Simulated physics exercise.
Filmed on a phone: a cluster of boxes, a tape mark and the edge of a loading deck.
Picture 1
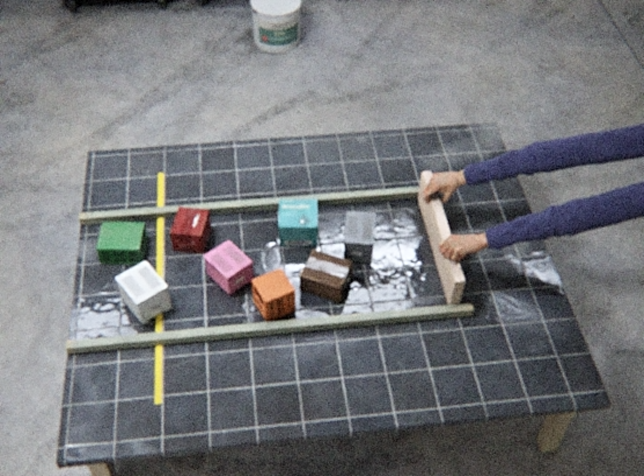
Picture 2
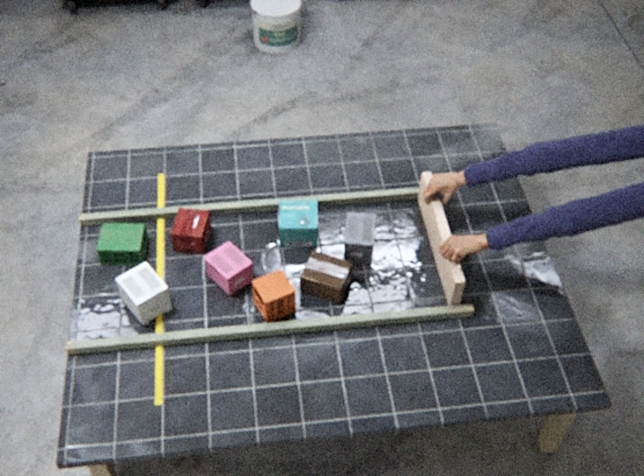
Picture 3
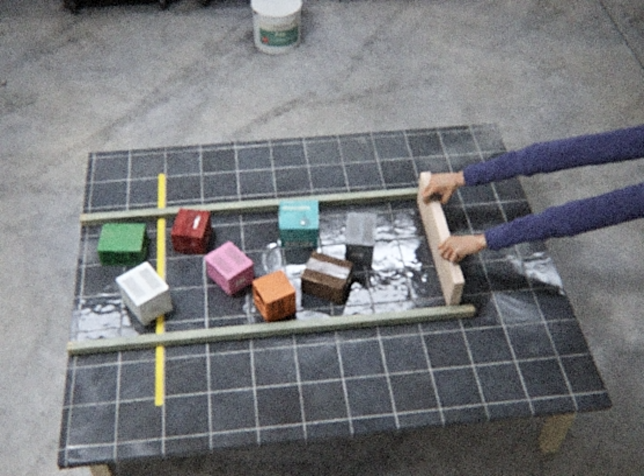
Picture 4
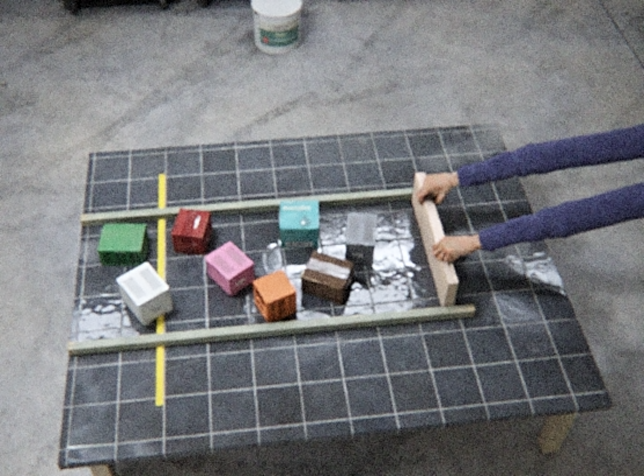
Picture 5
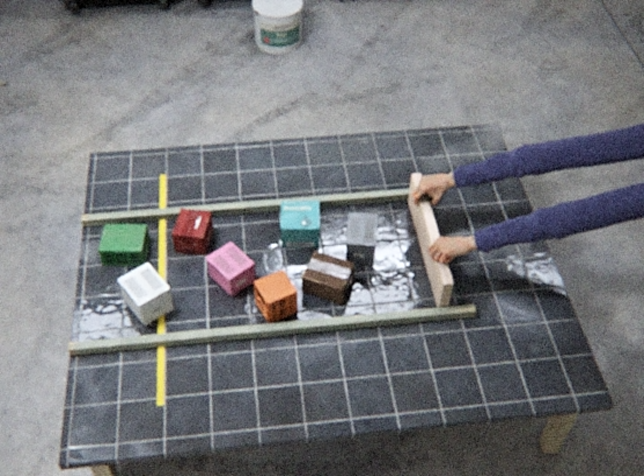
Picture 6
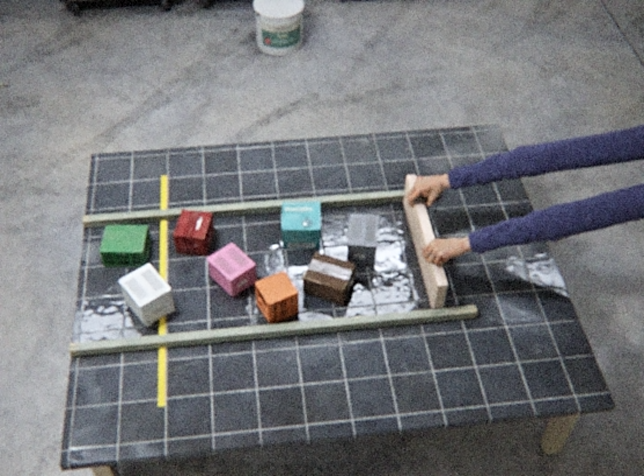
Two hands slide a wooden plank slightly left toward colored blocks that stay still on a table.
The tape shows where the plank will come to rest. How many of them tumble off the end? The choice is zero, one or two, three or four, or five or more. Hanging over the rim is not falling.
In the end the number that fall off is one or two.
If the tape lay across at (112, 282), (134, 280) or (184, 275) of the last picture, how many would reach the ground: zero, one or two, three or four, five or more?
The falls would be at least five; either three or four; no fall at all.
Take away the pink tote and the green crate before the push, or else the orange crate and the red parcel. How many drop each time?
Fallen: 0, and 0 in the other try.
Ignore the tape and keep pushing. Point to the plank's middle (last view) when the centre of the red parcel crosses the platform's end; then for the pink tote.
Its middle is around (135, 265) and around (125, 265).
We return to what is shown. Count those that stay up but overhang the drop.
That would be 1.
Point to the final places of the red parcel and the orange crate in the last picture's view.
About (107, 240), and the other about (98, 321).
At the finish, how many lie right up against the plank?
The number is 3.
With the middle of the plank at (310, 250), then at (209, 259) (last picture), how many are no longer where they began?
The counts are 4 and 8.
Early on, none off yet; green crate at rest near (126, 246); white tote at rest near (148, 296); red parcel at rest near (194, 233).
A while later, none off yet; green crate travelled a little near (115, 248); white tote travelled a little near (129, 289); red parcel travelled about its own width near (152, 236).
Finally, the number that fall off is one or two; lost, green crate.
